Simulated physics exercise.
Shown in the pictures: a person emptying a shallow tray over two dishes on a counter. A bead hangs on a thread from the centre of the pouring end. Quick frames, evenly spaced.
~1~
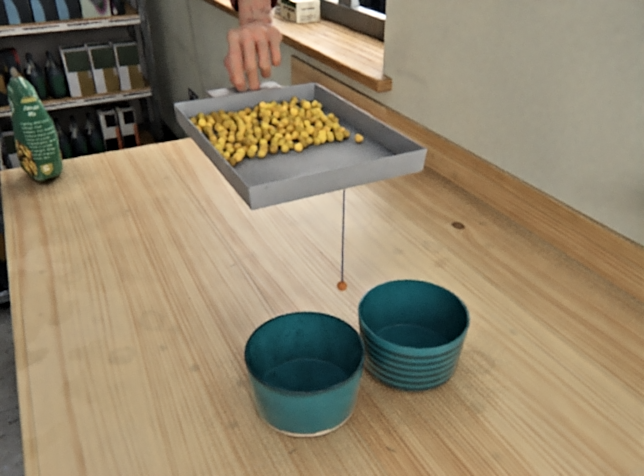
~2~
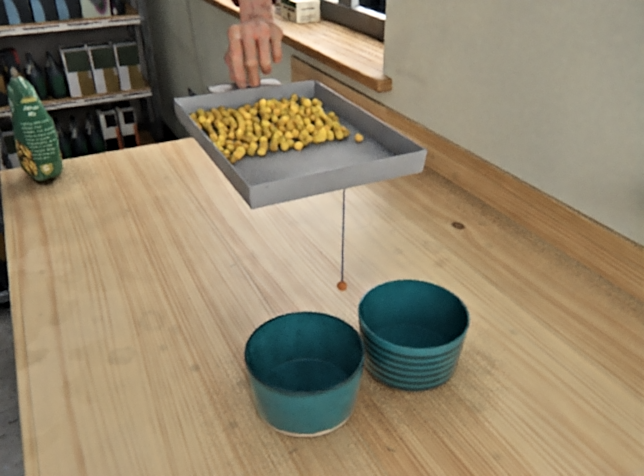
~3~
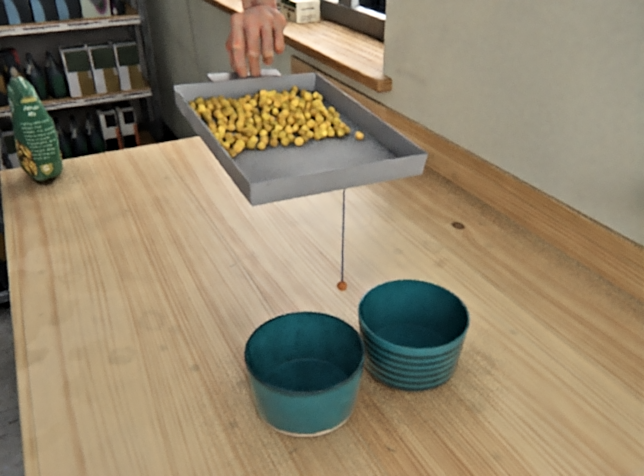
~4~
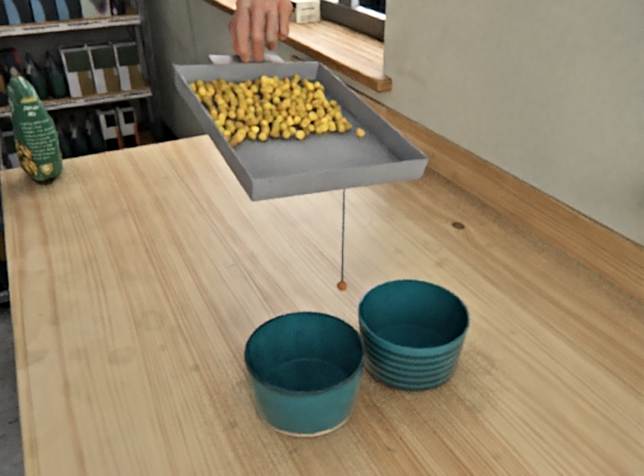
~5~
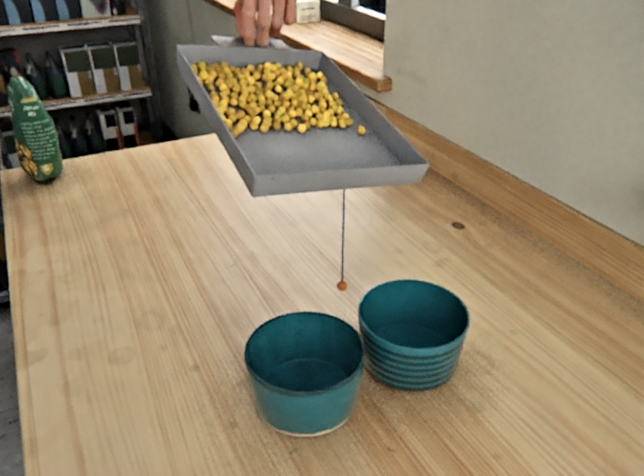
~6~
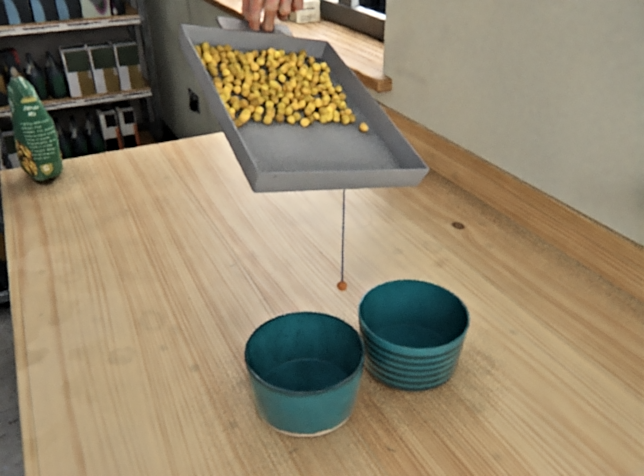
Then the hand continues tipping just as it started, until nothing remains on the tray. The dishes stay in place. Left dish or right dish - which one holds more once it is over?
The right one holds more.
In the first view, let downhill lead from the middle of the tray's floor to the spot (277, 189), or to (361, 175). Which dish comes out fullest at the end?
Case one: The dish at left. Case two: The dish at right.
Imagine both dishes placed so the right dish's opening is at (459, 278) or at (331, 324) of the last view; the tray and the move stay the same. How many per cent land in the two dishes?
In turn 60 and 0 in a hundred.
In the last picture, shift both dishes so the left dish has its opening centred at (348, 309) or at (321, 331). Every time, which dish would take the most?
The dish to the right; the dish to the right.
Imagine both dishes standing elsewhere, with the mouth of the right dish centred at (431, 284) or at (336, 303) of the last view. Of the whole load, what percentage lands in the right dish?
It would be roughly 90 per cent, followed by roughly 0 per cent.
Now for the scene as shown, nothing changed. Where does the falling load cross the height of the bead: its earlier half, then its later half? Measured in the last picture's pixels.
It goes through near (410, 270) first, then near (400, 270).
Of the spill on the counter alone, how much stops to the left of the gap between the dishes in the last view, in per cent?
Close to 10 %.
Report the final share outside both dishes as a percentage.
Result: Near 50 % of the load.
Shortly afterwards, tray tipped steeply; all but a few on the tray; only a few in the air.
Next, tray tipped past a quarter turn; the bulk on the tray; a little in the right dish; a little outside both; a little in the air.
Some moments later, tray tipped past a quarter turn; only a few on the tray; near half in the right dish; near half outside both; only a few in the air.
In the end, tray tipped past a quarter turn; none at all in the left dish; near half in the right dish; near half outside both.
